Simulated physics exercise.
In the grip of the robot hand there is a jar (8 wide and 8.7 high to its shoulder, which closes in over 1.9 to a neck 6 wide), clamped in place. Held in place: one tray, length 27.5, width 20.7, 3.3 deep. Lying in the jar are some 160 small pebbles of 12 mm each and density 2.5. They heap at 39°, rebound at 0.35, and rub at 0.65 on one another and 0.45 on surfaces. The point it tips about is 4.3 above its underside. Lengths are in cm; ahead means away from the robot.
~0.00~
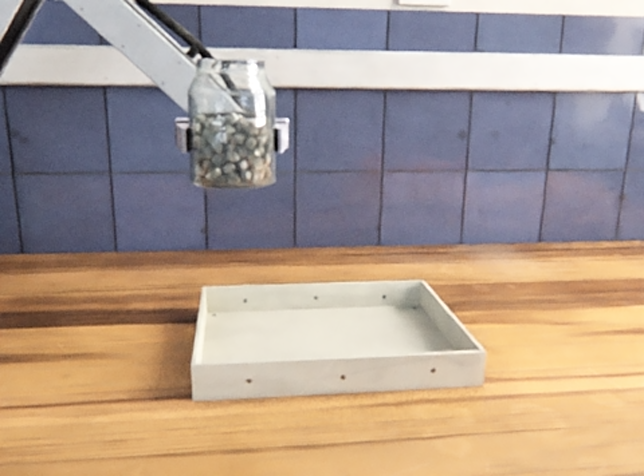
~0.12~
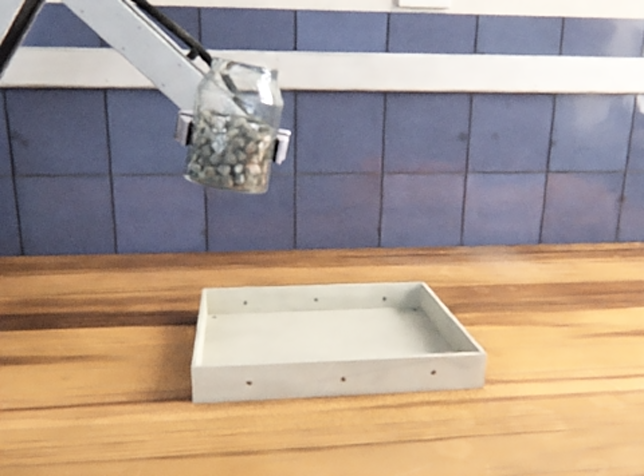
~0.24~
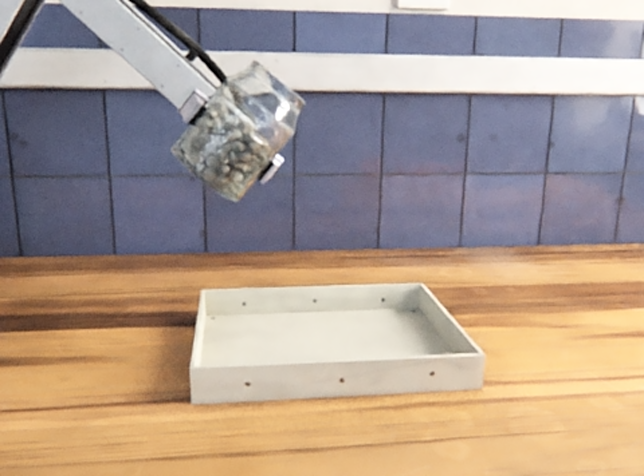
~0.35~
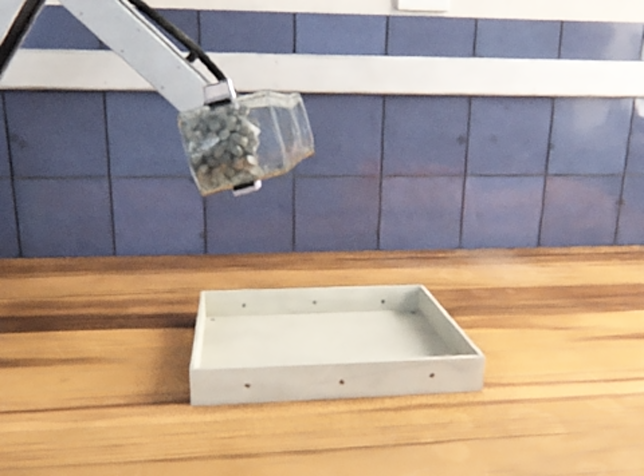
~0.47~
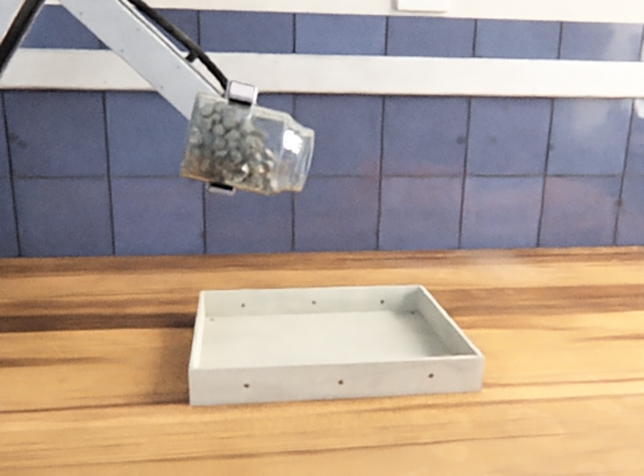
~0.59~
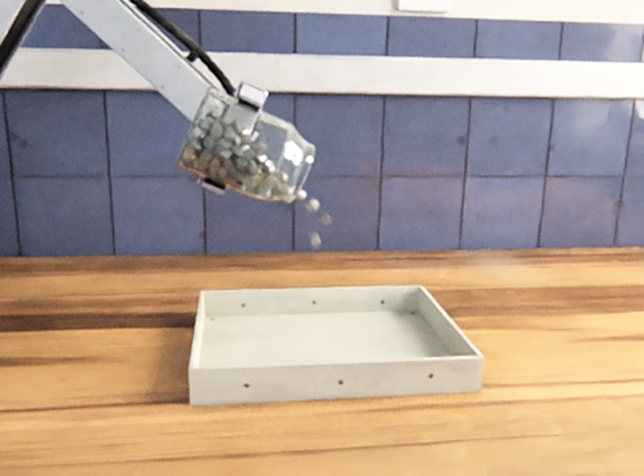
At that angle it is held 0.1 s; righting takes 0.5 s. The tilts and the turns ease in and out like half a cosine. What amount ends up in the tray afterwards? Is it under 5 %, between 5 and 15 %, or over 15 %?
Between 5 and 15 %.
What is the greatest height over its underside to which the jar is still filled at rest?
Roughly 7.5 cm up.
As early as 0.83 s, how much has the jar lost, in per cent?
Fraction out of jar by that time: Approx. 10 per cent.
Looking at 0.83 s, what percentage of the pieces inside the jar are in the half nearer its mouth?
55 per cent, roughly.
After 0.83 s, tipped 93°, highest piece 24 above the table; 151 in the jar, 10 in the tray, 3 in flight or on a rim.
After 1.07 s, tipped 15°, highest piece 30 above the table; 149 in the jar, 15 in the tray.
After 1.39 s, upright, highest piece 26 above the table; 149 in the jar, 15 in the tray.
After 2.09 s, upright, highest piece 26 above the table; 149 in the jar, 15 in the tray.
At rest, 149 in the jar, 15 in the tray. That is 9 % in the tray.
